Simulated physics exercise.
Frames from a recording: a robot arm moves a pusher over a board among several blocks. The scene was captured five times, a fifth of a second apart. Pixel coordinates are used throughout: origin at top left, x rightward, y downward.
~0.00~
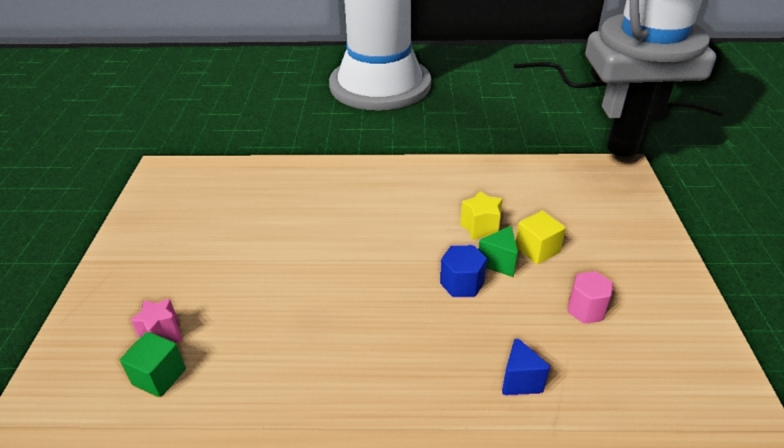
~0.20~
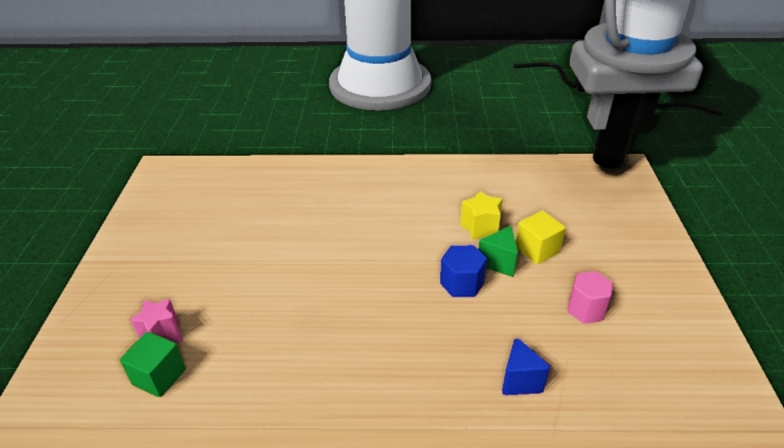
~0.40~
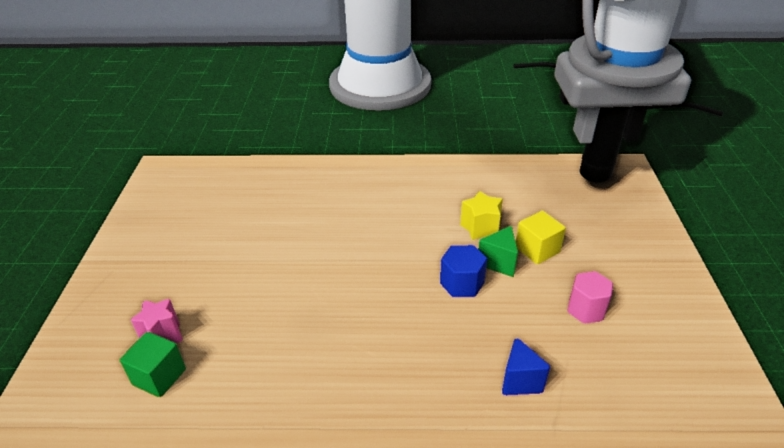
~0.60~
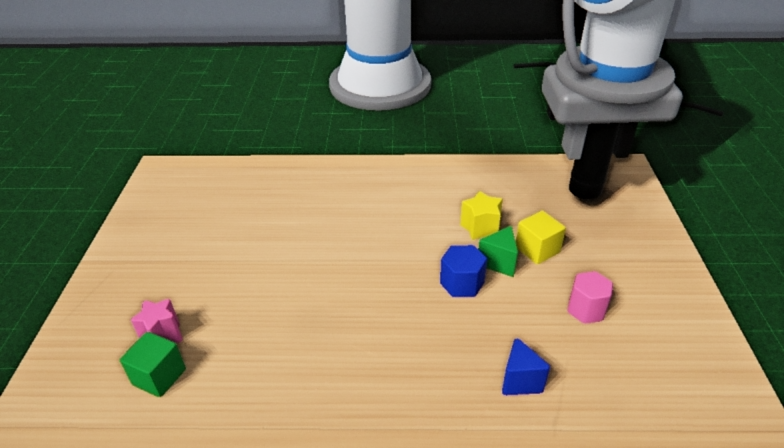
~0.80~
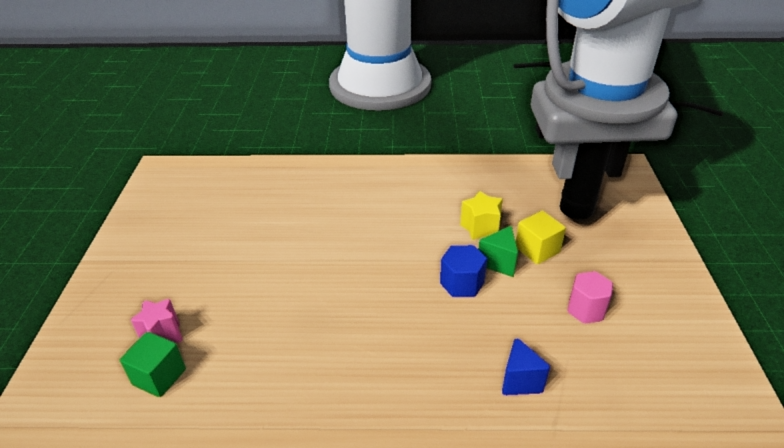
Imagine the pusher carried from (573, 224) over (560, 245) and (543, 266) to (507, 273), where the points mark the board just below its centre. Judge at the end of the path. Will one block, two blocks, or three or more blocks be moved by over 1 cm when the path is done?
My answer is three or more.
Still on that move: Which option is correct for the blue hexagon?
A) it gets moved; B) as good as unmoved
That would be A.
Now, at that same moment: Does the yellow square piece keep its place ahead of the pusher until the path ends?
Answer: Yes.
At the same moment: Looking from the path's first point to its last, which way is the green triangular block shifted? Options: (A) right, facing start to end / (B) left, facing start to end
I choose A.
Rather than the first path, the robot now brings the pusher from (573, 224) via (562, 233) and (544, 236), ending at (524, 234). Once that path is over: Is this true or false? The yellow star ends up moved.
That is false.
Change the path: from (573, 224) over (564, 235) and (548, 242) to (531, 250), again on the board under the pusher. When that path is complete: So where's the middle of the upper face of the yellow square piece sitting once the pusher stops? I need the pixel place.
Just about (504, 235).
What follows on the original path. One third of the way, pusher at (563, 231); yellow square piece at (534, 229), turned 15° clockwise.
Two thirds of the way, pusher at (545, 252); blue hexagon at (458, 258), turned 20° anticlockwise; green triangular block at (478, 241), turned 15° clockwise; yellow square piece at (509, 242), turned 50° clockwise.
At the end, pusher at (509, 258); blue hexagon at (429, 262), turned 60° anticlockwise; green triangular block at (442, 237), turned 25° clockwise; yellow square piece at (472, 243), turned 60° clockwise; pink hexagon not moved.
